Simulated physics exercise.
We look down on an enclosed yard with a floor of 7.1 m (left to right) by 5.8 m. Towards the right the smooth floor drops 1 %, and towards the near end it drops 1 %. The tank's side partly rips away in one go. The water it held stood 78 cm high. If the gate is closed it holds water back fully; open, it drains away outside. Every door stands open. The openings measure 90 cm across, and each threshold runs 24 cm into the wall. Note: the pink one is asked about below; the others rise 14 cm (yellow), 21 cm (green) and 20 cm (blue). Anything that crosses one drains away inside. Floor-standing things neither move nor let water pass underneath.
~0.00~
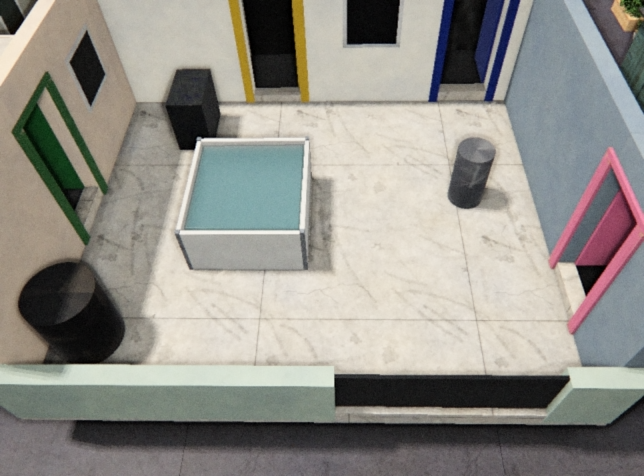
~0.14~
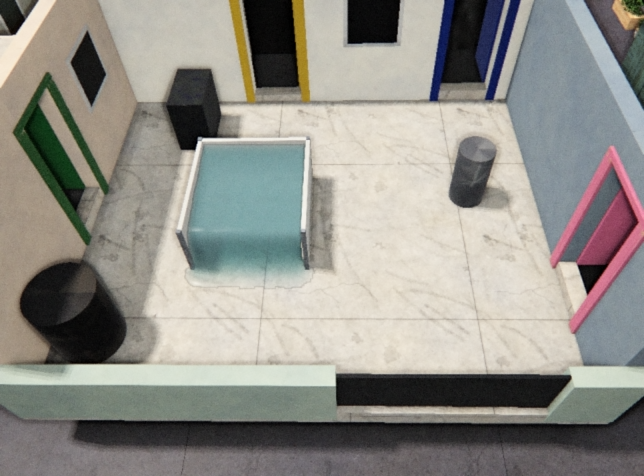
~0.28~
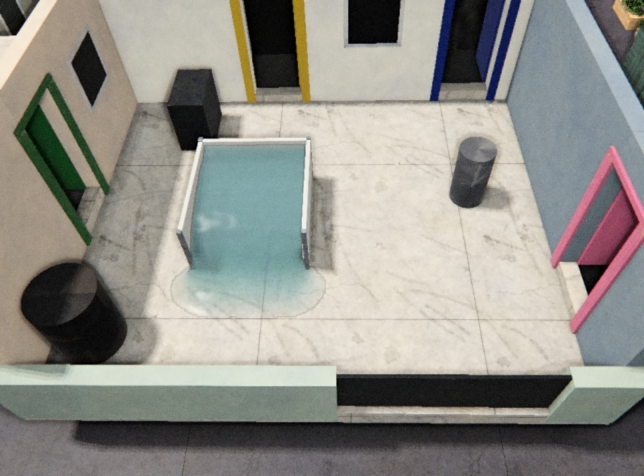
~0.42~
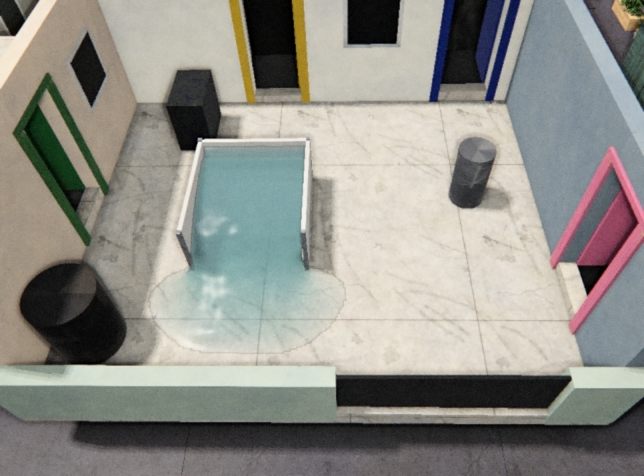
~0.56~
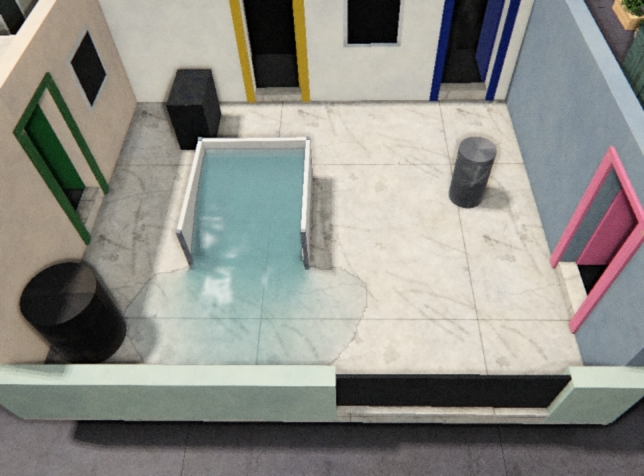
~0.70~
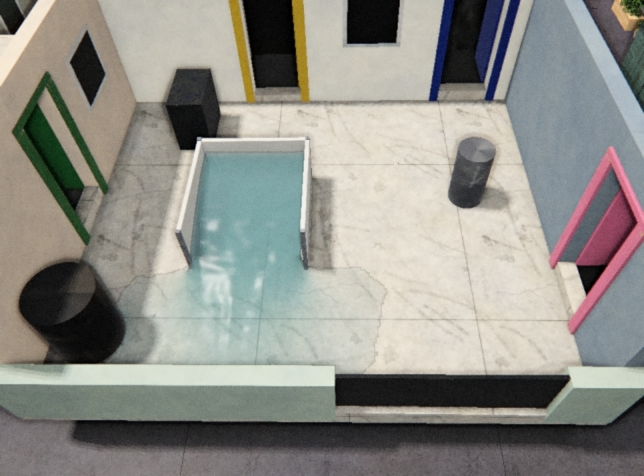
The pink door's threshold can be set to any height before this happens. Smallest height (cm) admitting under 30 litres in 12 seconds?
Roughly 14.5 cm.
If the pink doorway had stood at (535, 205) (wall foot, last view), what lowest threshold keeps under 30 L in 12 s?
7.0 cm.
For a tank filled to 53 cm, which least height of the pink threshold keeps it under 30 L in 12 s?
Minimum height: Approx. 9.5 cm.
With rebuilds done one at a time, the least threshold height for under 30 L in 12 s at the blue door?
For blue, a step near 8.5 cm.
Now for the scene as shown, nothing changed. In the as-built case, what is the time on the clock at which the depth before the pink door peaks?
About 3.0 seconds.
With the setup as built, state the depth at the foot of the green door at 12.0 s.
Lab note: Depth approx. 3.0 cm.
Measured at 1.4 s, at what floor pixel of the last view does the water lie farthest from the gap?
Front tip: Approx. (485, 395) px.
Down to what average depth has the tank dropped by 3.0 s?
Some 12 cm.
After 1.4 s water covers 20 % of the floor, deepest (50 cm) near (229, 392); it has not reached the pink door.
After 3.0 s water covers 45 % of the floor, deepest (42 cm) near (48, 390); 23 cm at the pink door, 1 litre in over its 18 cm threshold.
After 12.0 s water covers 100 % of the floor, deepest (12 cm) near (313, 393); 8 cm at the pink door, 10 litres in over its 18 cm threshold.
At the pink door as built, the water arrived by 2.4 s and peaked near 23 cm at 3.0 s.
With a threshold of 12 cm, 62 litres would have come in within the 12 s; with 16 cm, 20 litres. So under 30 litres takes about 14.5 cm.
